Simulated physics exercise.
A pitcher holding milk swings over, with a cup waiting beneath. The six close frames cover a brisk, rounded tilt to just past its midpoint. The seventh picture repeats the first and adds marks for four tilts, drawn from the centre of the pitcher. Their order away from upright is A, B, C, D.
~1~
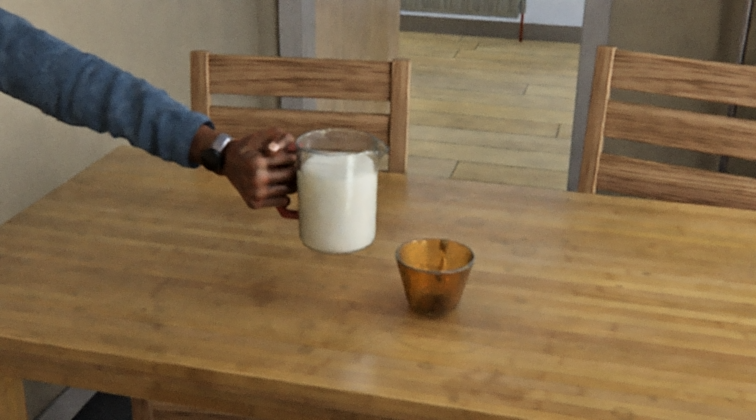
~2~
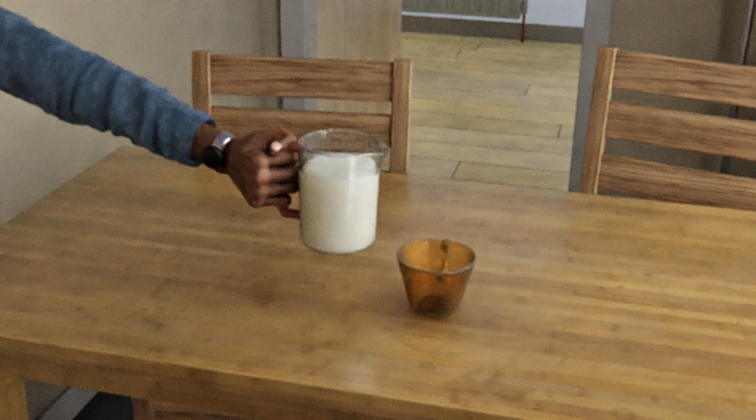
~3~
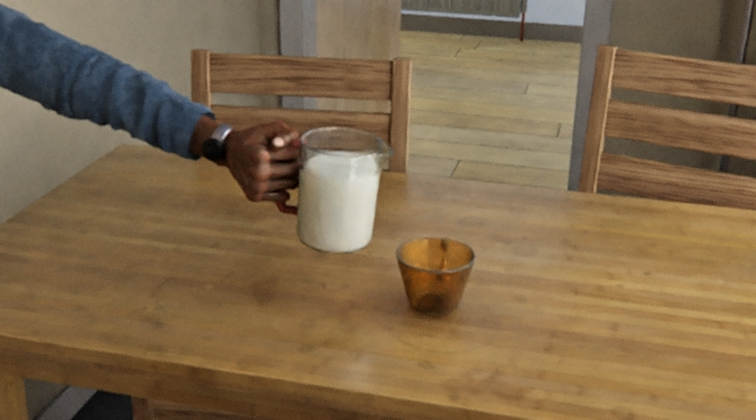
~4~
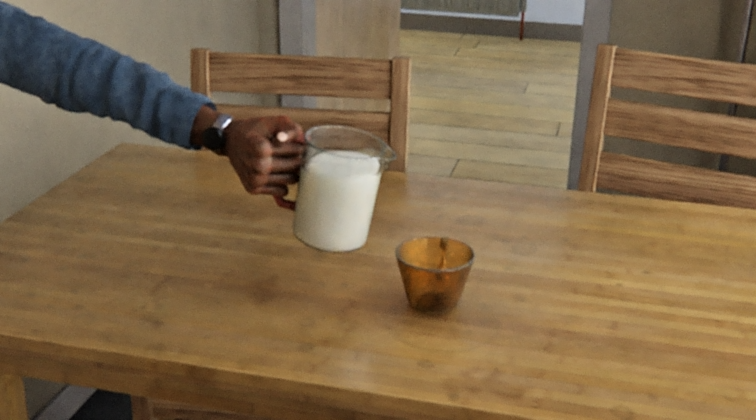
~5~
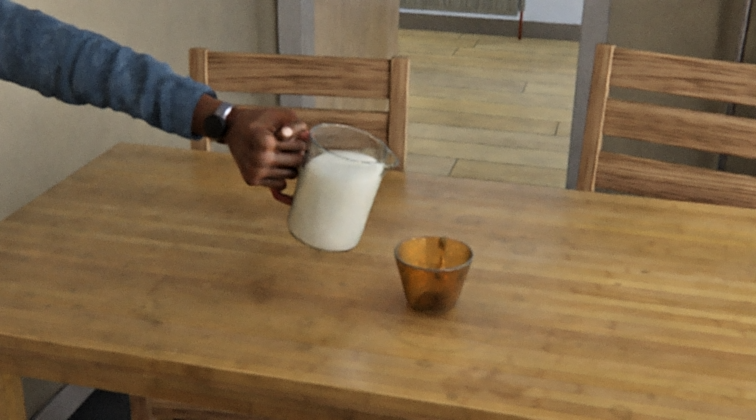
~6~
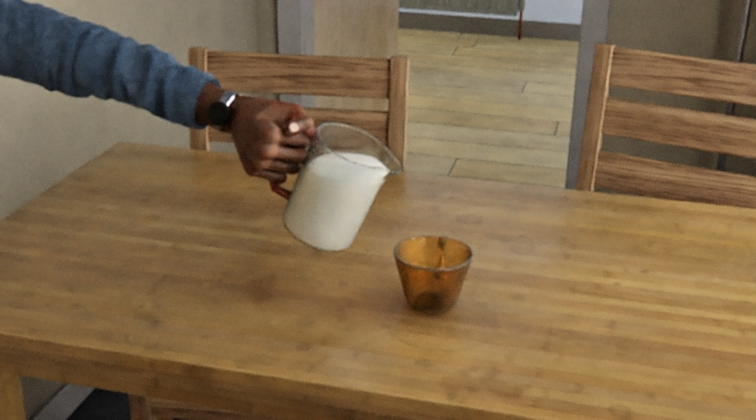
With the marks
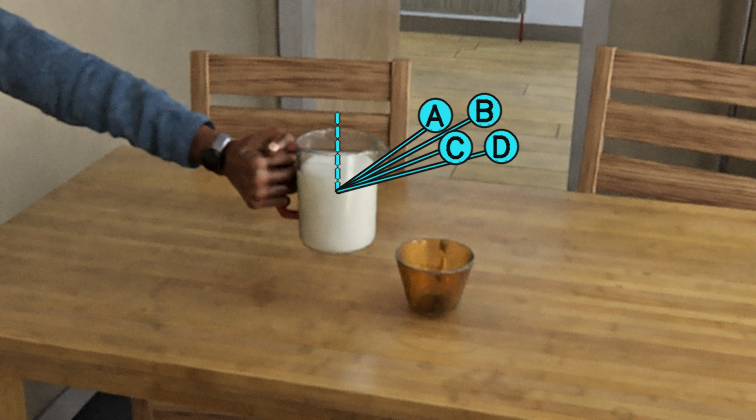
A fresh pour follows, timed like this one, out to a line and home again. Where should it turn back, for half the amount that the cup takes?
B is best.
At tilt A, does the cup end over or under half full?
Under half.
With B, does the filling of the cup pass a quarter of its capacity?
Yes, clearly.
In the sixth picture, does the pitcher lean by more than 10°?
Yes.
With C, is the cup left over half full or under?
Over.
On the marked copy, A at (424, 129); B at (470, 119); C at (438, 151); D at (486, 152).
For tilt A, the cup ends with about 31 % of what it can hold.
For tilt B, the cup ends with about 48 % of what it can hold.
For tilt C, the cup ends with about 68 % of what it can hold.
For tilt D, the cup ends with about 77 % of what it can hold; 8 % of the milk is spilt.
